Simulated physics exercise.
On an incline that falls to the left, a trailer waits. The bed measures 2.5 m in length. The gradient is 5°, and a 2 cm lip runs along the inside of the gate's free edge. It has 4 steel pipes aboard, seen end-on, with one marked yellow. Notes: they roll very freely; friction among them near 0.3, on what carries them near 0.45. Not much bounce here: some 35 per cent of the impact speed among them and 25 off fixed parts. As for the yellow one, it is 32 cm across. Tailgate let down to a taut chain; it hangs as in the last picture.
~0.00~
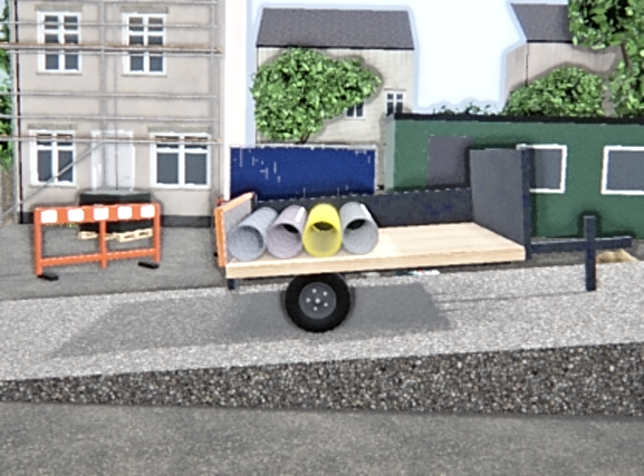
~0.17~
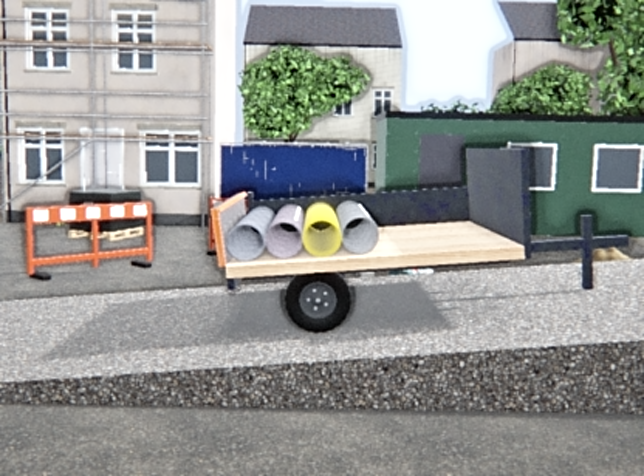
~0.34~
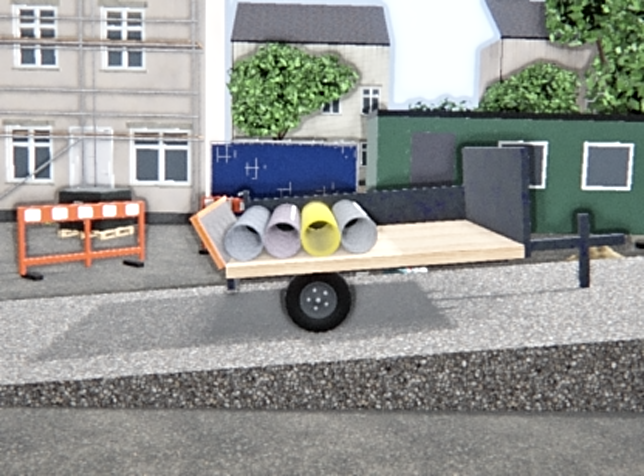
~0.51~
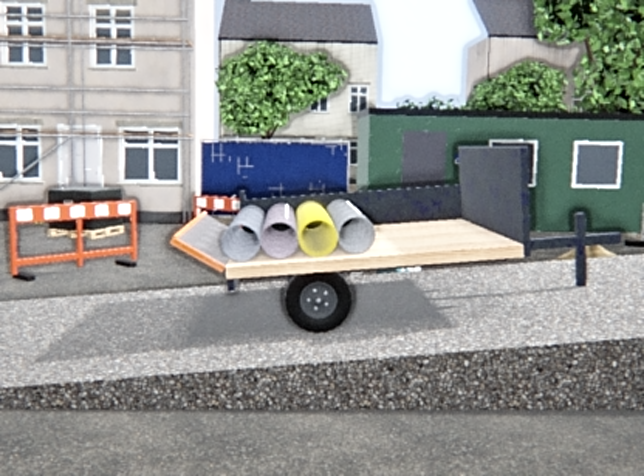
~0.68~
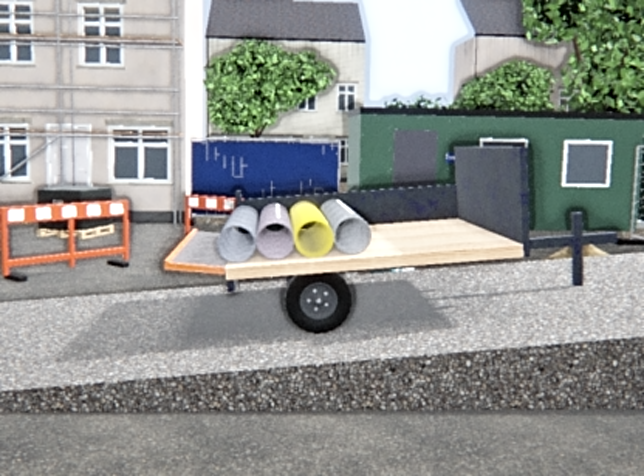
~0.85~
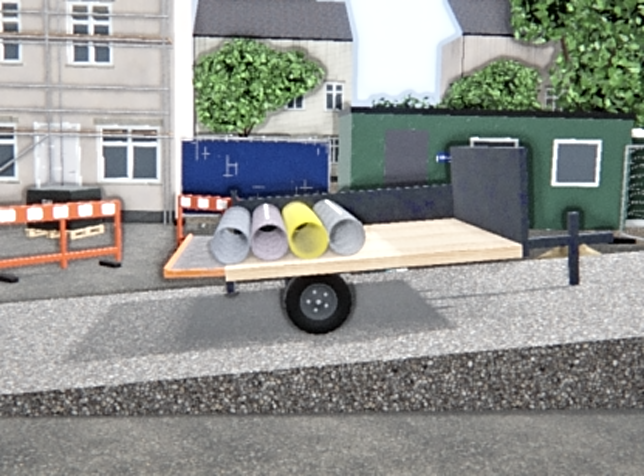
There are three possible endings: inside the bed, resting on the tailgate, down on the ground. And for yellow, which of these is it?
Down on the ground.
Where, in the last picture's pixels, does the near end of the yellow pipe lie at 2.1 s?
Position: About (243, 245).
Then, 1.4 s in, yellow is on the bed, 50 cm short of the hinge, rolling left; 0 of 4 are out.
Then, 2.1 s in, yellow is on the bed, 15 cm short of the hinge, rolling left; 0 of 4 are out.
Then, 2.9 s in, yellow is on the gate, 20 cm past the hinge, rolling left; 2 of 4 are out.
Then, 3.7 s in, yellow is dropping off the gate; 3 of 4 are out.
In the end (10.9 s), yellow is off the vehicle; 3 of 4 are out.
